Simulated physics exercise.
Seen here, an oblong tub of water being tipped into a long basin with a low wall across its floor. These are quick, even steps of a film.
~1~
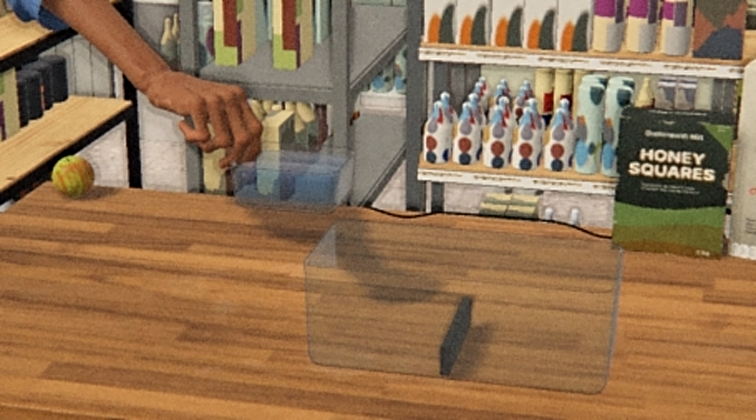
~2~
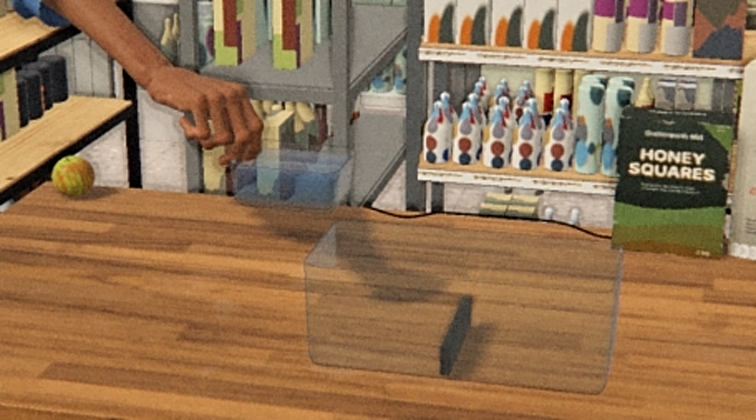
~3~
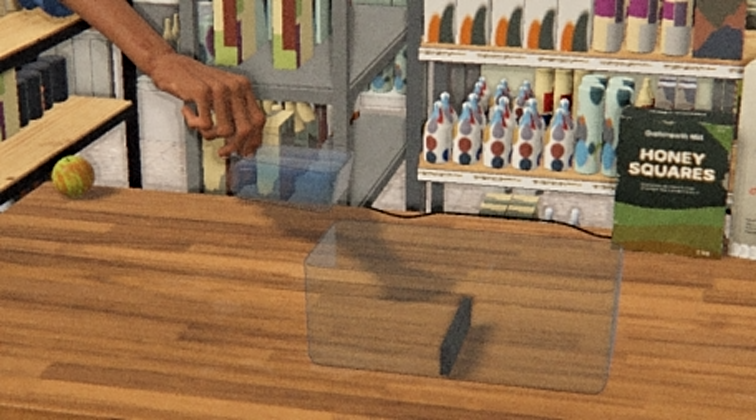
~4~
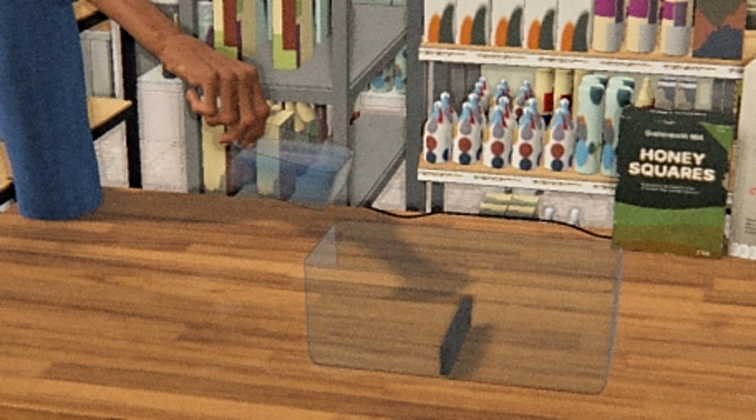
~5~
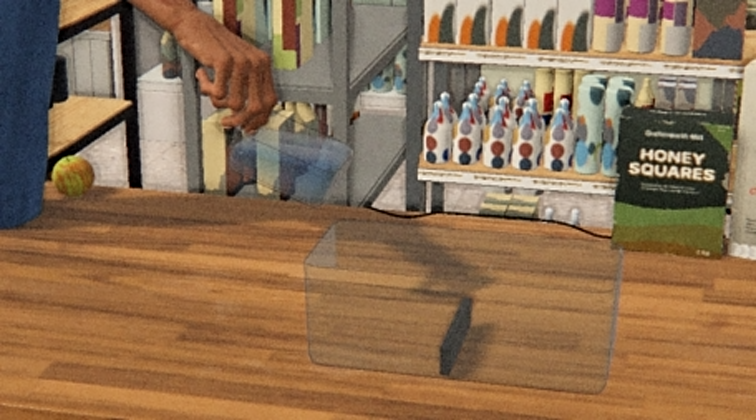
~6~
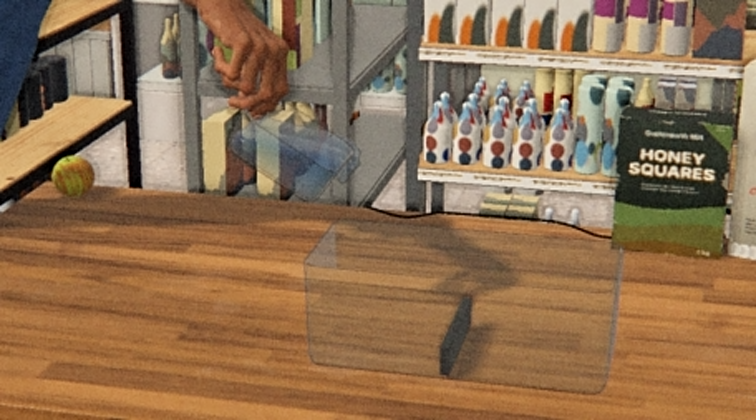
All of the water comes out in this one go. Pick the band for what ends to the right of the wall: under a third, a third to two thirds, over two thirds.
It comes to not even a third.
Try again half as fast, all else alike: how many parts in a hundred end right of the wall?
Roughly 5 in a hundred.
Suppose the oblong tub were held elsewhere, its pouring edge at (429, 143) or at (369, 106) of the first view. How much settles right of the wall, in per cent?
Near 85 % and 70 %.
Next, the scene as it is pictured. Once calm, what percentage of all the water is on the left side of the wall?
Roughly 75 in a hundred.
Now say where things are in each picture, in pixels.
The first picture shows tilt 0°; pouring edge (347, 163); surface from (246, 159) to (346, 167); the long basin's rim runs from (320, 243) to (619, 269); the wall's top is at (457, 323).
The second picture shows tilt 1°; pouring edge (347, 163); surface from (246, 158) to (346, 166).
The third picture shows tilt 6°; pouring edge (347, 163); surface from (245, 154) to (346, 162).
The fourth picture shows tilt 12°; pouring edge (346, 163); surface from (245, 147) to (347, 159).
The fifth picture shows tilt 21°; pouring edge (346, 163); surface from (244, 137) to (345, 157); 4 per cent is over the edge.
The sixth picture shows tilt 31°; pouring edge (345, 164); surface from (245, 125) to (339, 150); 8 per cent is over the edge.
A moment on, the oblong tub is tipped on its side and 15 per cent is still to pour, 29 is left of the wall and 0 right of it.
Next, the oblong tub is tipped right over and 1 per cent is still to pour, 75 is left of the wall and 19 right of it.
Then the oblong tub is tipped right over and 0 per cent is still to pour, 79 is left of the wall and 19 right of it.
Later the oblong tub is tipped right over and 0 per cent is still to pour, 78 is left of the wall and 21 right of it.
Finally, 77 per cent lies left of the wall, 22 right of it and 1 outside.
